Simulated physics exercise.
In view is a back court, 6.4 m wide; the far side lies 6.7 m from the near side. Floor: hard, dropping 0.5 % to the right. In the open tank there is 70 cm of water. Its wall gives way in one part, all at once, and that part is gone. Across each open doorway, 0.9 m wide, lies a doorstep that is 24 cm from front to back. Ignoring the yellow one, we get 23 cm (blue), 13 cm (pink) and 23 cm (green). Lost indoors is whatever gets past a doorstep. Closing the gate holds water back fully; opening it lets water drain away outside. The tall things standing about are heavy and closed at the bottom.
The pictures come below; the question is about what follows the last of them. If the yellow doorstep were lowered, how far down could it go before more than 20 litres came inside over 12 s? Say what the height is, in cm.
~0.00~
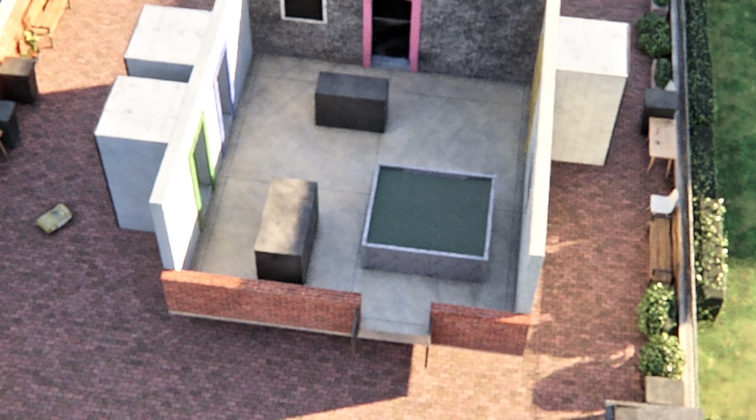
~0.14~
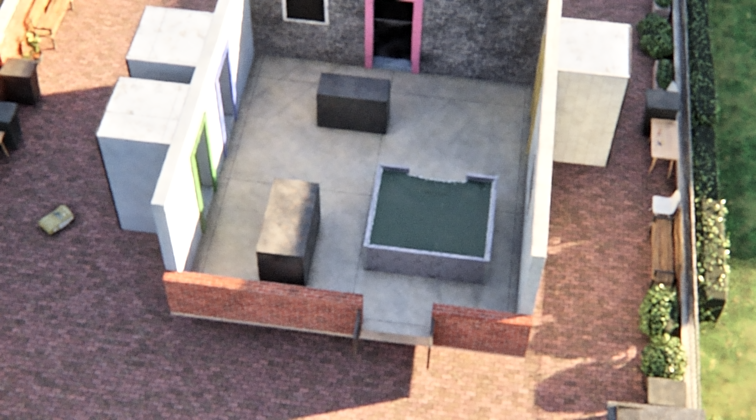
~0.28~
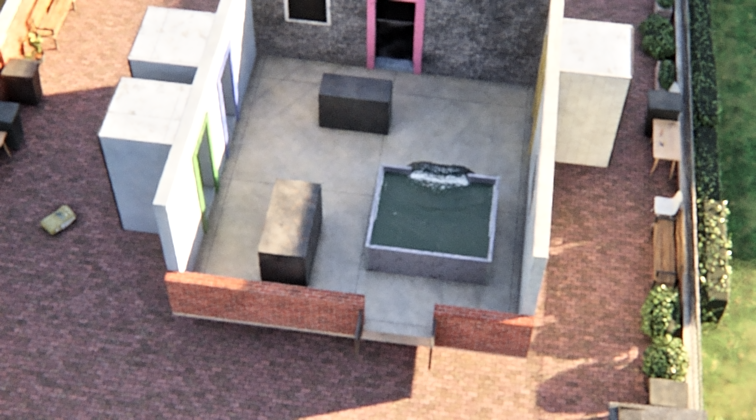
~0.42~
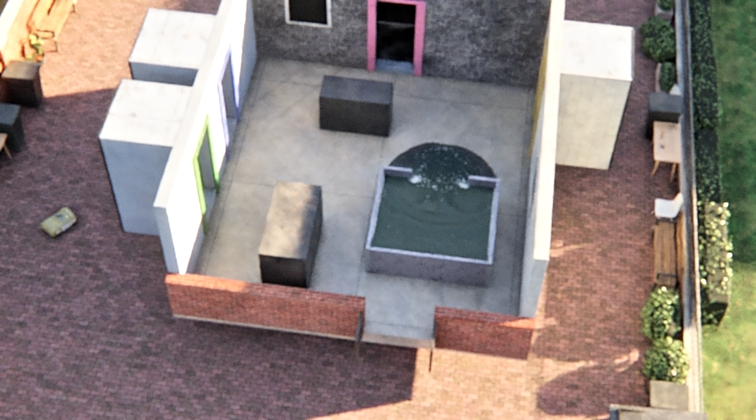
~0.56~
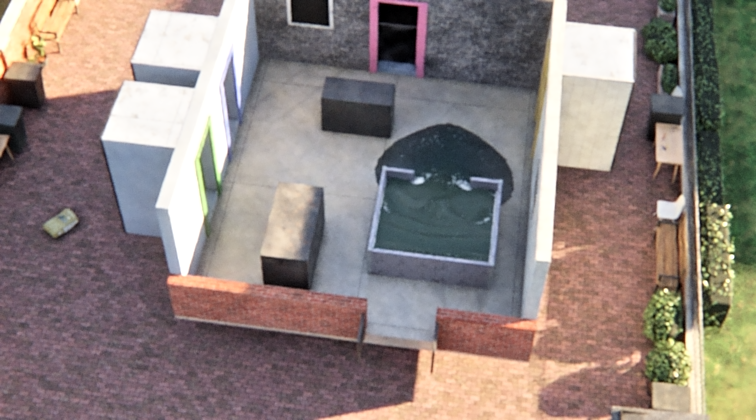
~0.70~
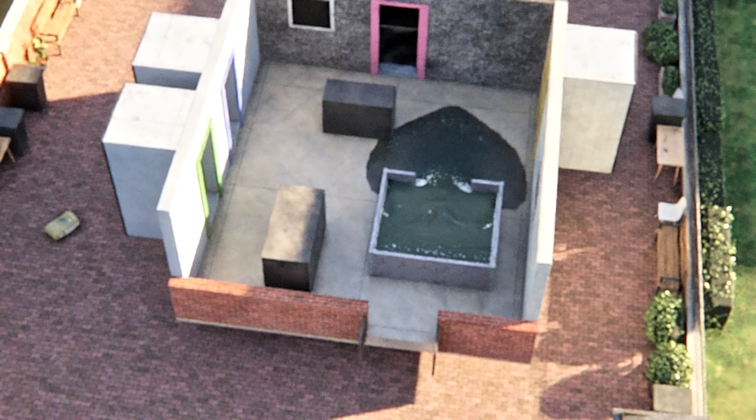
Down to about 18 cm.
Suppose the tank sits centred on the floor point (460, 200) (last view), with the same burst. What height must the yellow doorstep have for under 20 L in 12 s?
With that change, some 20 centimetres.
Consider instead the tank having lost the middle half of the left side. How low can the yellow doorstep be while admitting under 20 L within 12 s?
Minimum height: Approx. 9.5 cm.
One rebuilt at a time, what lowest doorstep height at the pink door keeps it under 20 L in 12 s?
Pink door - some 24 centimetres.
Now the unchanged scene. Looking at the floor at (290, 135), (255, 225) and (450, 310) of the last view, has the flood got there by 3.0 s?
1: Awash; 2: Unwetted; 3: Unwetted.
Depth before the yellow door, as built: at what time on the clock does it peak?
Around 3.0 seconds.
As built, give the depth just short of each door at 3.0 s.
Depths in cm - blue: 6, pink: 23, yellow: 24, green: 0.
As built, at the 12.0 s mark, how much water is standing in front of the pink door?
About 9.0 centimetres.
After 1.4 s water covers 30 % of the floor, deepest (38 cm) near (441, 194); 10 cm at the yellow door, 0 litres in over its 25 cm doorstep.
After 3.0 s water covers 50 % of the floor, deepest (30 cm) near (504, 89); 24 cm at the yellow door, 0 litres in over its 25 cm doorstep.
After 12.0 s water covers 100 % of the floor, deepest (14 cm) near (190, 301); 9 cm at the yellow door, 1 litre in over its 25 cm doorstep.
At the yellow door as built, the water arrived by 1.1 s and peaked near 24 cm at 3.0 s.
With a doorstep of 14.5 cm, 63 litres would have come in within the 12 s; with 19.5 cm, 12 litres. So under 20 litres takes about 18 cm.
